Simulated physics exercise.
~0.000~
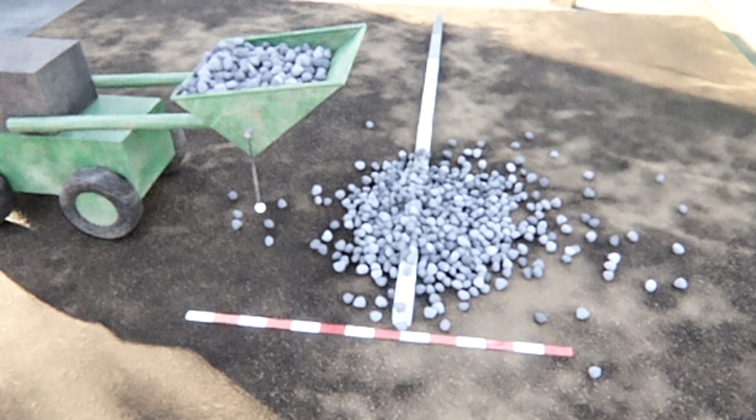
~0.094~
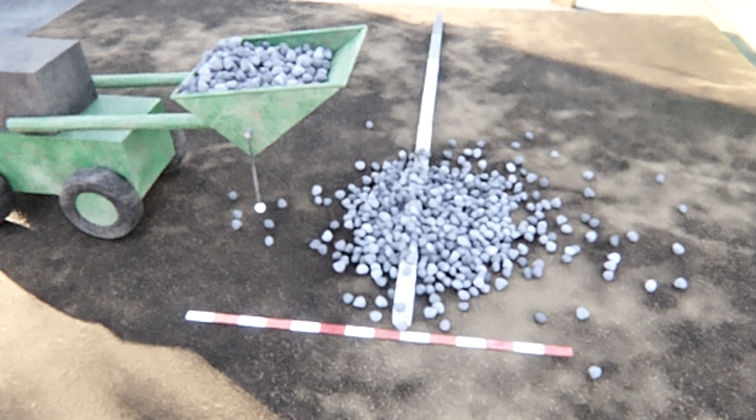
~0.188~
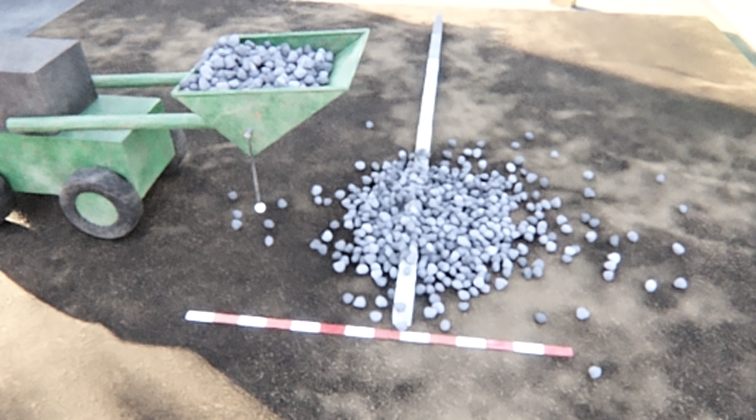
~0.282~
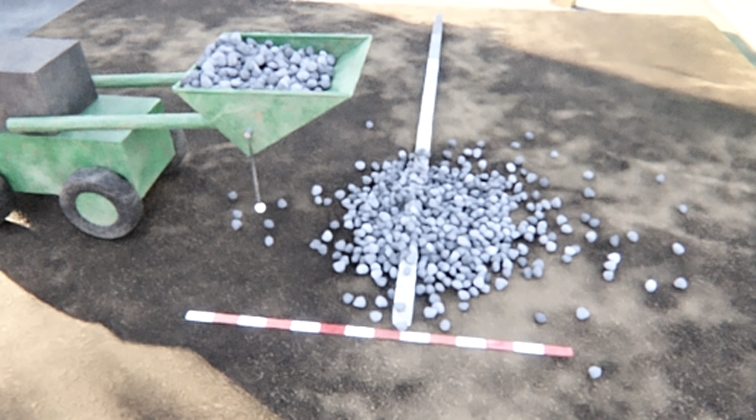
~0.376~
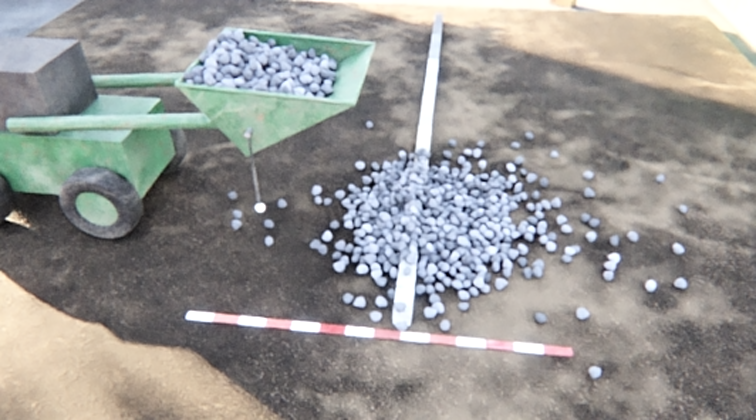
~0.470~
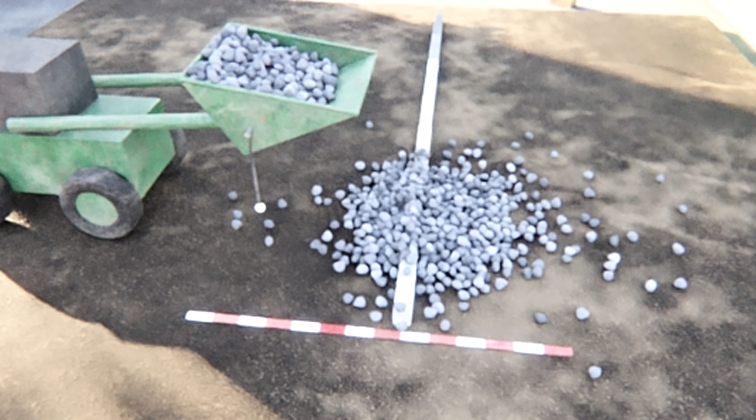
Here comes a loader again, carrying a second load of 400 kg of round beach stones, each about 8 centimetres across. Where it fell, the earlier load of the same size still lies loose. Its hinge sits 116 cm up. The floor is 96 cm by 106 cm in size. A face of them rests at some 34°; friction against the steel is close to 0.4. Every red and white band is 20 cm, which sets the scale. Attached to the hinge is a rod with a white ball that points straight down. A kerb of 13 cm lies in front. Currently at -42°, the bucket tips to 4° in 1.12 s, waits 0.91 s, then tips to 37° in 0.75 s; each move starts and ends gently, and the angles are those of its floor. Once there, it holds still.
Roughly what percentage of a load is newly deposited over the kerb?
Around 14 per cent of a load is newly deposited there.
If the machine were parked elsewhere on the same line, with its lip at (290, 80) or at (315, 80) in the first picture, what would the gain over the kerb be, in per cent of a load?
First place: Roughly 0 %; second place: Roughly 0 %.
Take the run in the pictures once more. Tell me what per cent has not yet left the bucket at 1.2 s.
Some 100 percent, roughly.
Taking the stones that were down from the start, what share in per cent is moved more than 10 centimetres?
I'd say roughly 10 per cent of them.
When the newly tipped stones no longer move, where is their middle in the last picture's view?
They settle centred around (378, 206).
After 0.8 s the floor is at -3°; in per cent of one load, 100 in the bucket, 41 on this side of the kerb, 59 over the kerb; the foremost stones are at (668, 249).
After 1.2 s the floor is at 4°; in per cent of one load, 100 in the bucket, 41 on this side of the kerb, 59 over the kerb; the foremost stones are at (668, 249).
After 3.2 s the floor is at 37°; in per cent of one load, 11 in the bucket, 125 on this side of the kerb, 65 over the kerb; the foremost stones are at (668, 249).
After 5.8 s the floor is at 37°; in per cent of one load, 0 in the bucket, 127 on this side of the kerb, 73 over the kerb; the foremost stones are at (668, 249). Net gain over the kerb, 14.
